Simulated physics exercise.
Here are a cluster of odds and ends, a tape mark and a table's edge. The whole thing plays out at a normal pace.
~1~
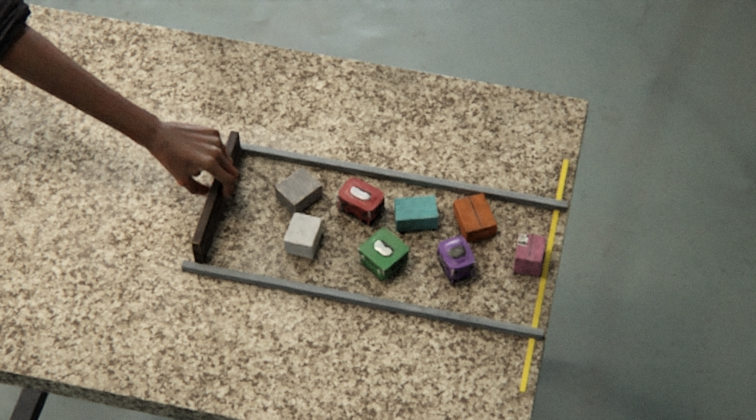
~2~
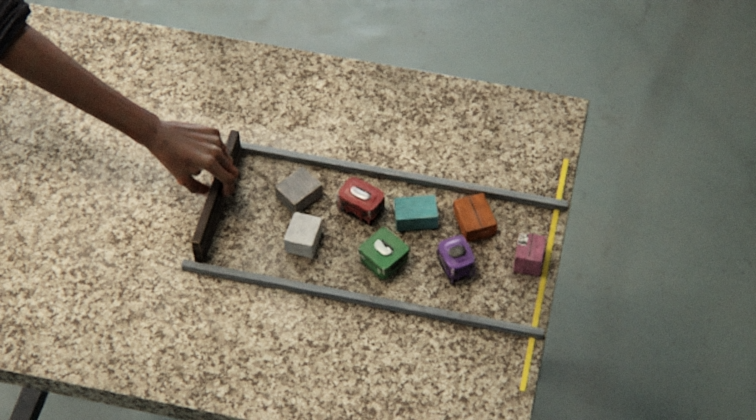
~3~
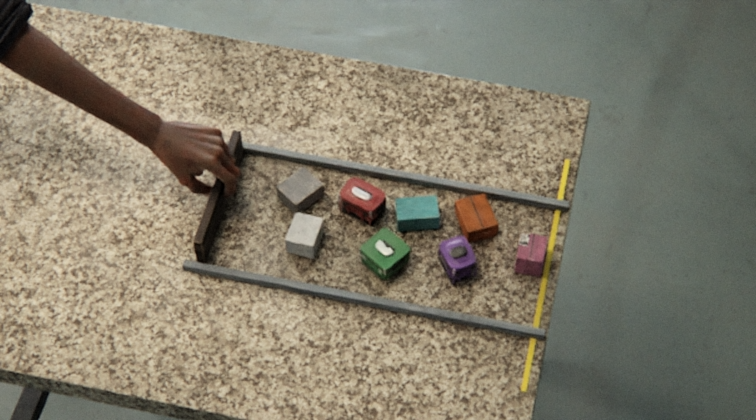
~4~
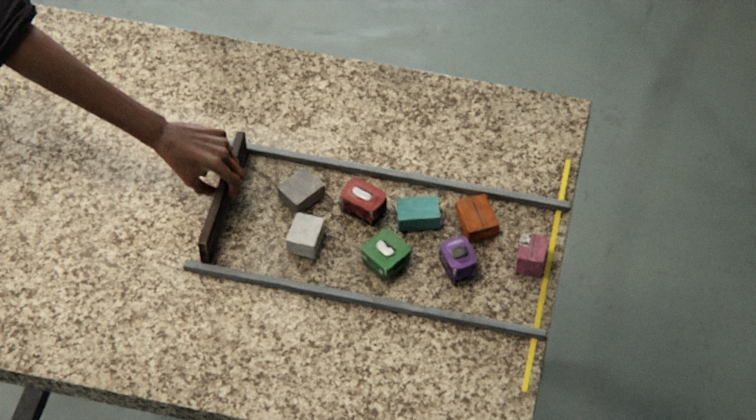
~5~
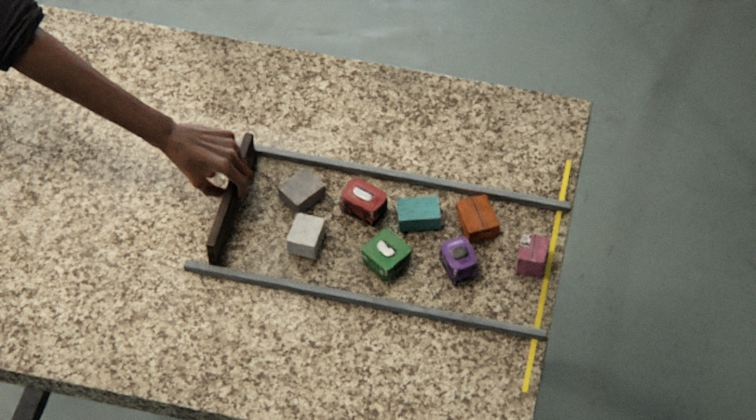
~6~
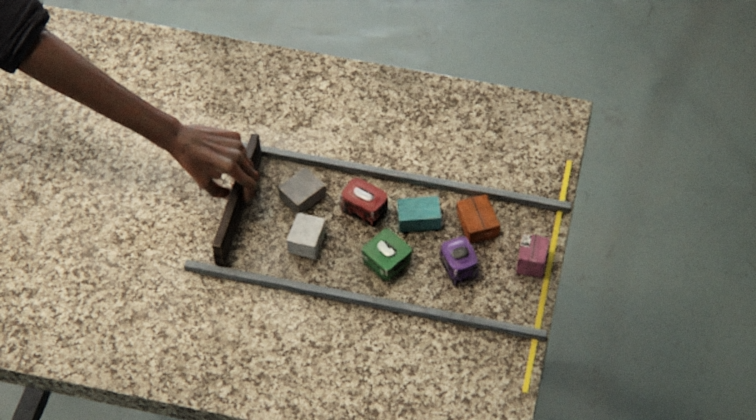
A hand sliding a dark board slightly right between two grey rails on a speckled tabletop, toward colourful blocks that stay still.
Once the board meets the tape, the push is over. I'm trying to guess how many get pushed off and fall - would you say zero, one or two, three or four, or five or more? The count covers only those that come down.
Missing: Five at minimum.
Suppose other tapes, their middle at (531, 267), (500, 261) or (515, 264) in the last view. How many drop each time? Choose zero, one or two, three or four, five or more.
5 or more; three or four; more than four.
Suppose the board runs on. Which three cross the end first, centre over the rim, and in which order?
You'd get the orange box first, then the pink box, and the turquoise block after that.
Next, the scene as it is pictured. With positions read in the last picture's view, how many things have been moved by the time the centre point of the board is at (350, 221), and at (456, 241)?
Moved so far: 6, later 8.
Early on, none off yet; pink box at rest near (533, 256); orange box at rest near (478, 219); purple case at rest near (459, 260).
A while later, none off yet; pink box moving near (538, 258); orange box travelled well along near (549, 230); purple case travelled about its own width near (489, 263).
Further along, three off so far; pink box in the air; orange box in the air; purple case leaning a little near (575, 281).
Finally, the number that fall off is five or more; lost, grey block, white block, red case, green case, turquoise block, purple case, orange box and pink box.
